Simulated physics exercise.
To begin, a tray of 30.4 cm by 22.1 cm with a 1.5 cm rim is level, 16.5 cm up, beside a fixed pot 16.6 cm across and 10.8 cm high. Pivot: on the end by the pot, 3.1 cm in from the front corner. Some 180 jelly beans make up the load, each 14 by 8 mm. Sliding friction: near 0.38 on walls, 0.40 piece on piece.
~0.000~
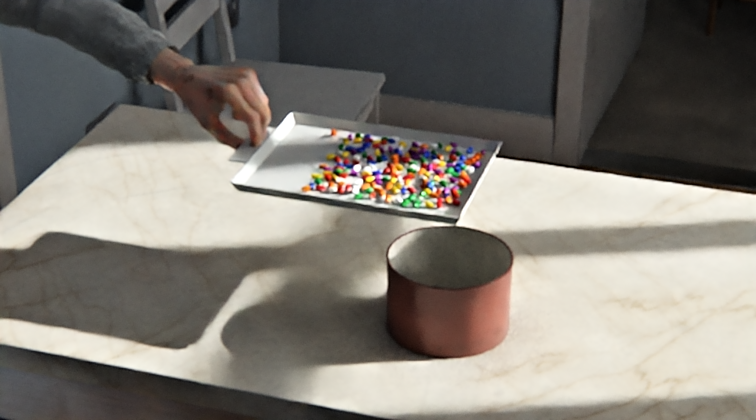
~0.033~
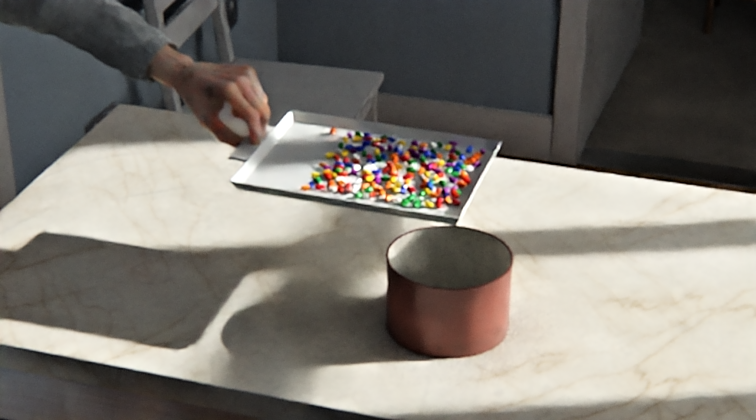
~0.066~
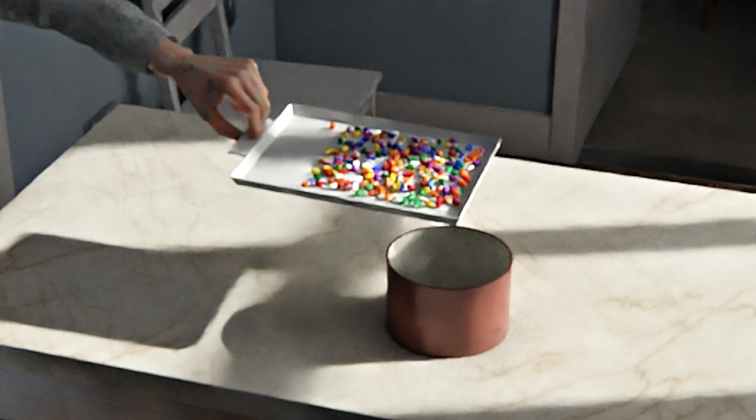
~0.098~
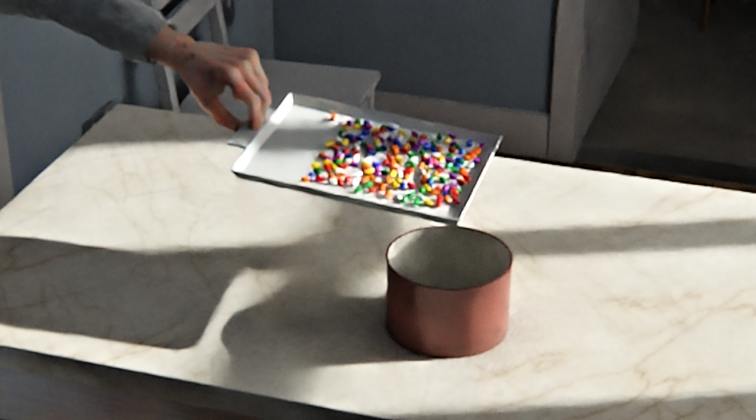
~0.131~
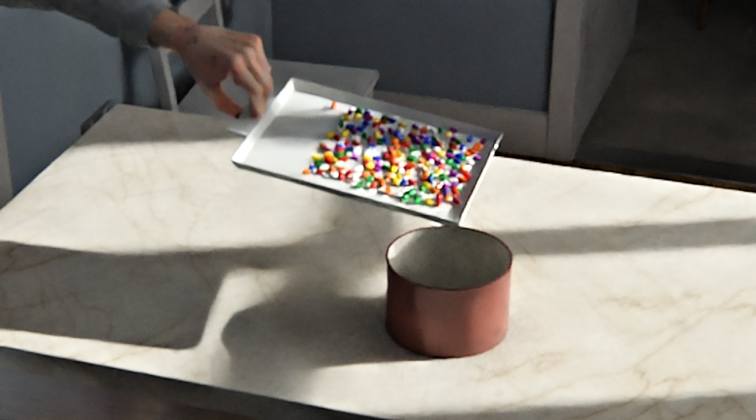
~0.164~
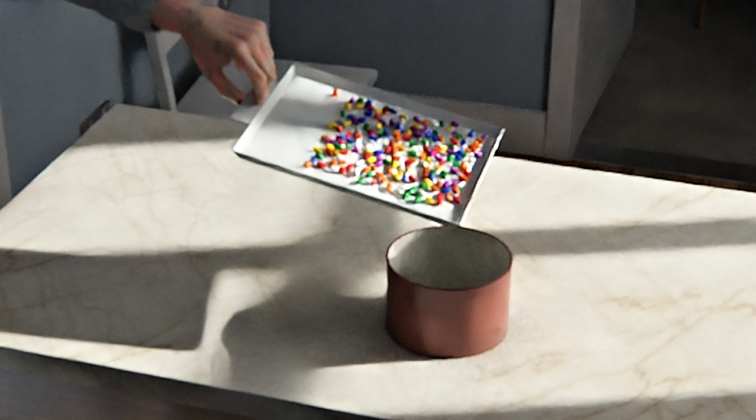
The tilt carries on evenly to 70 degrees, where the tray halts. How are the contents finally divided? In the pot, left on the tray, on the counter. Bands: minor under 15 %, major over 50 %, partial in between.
Pot: Major, tray: Minor, counter: Partial.
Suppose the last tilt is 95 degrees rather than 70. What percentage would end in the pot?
That would give about 75 per cent.
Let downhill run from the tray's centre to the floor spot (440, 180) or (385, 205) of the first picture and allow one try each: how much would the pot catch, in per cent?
About 25 per cent on the first try and 80 per cent on the second.
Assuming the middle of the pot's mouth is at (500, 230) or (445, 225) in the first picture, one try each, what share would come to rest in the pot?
15 and 0 %.
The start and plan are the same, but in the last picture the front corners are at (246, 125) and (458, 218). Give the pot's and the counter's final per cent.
You'd end with pot at 30 and counter at 65.
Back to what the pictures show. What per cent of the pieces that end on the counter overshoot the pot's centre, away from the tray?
Roughly 100 percent of the spill.
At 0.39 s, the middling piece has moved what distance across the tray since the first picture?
By then it sits near 3 cm from where it began.
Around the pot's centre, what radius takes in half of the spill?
Distance: Some 26 cm.
After 0.39 s, tilt 42 degrees; the tray holds 100 %, the pot 0 %.
After 0.54 s, tilt 62 degrees; the tray holds 95 %, the pot 0 %.
After 0.81 s, tilt 70 degrees; the tray holds 5 %, the pot 65 %.
In the end, at 2.4 s, pot 75 %, tray 0 %, counter 25 %.
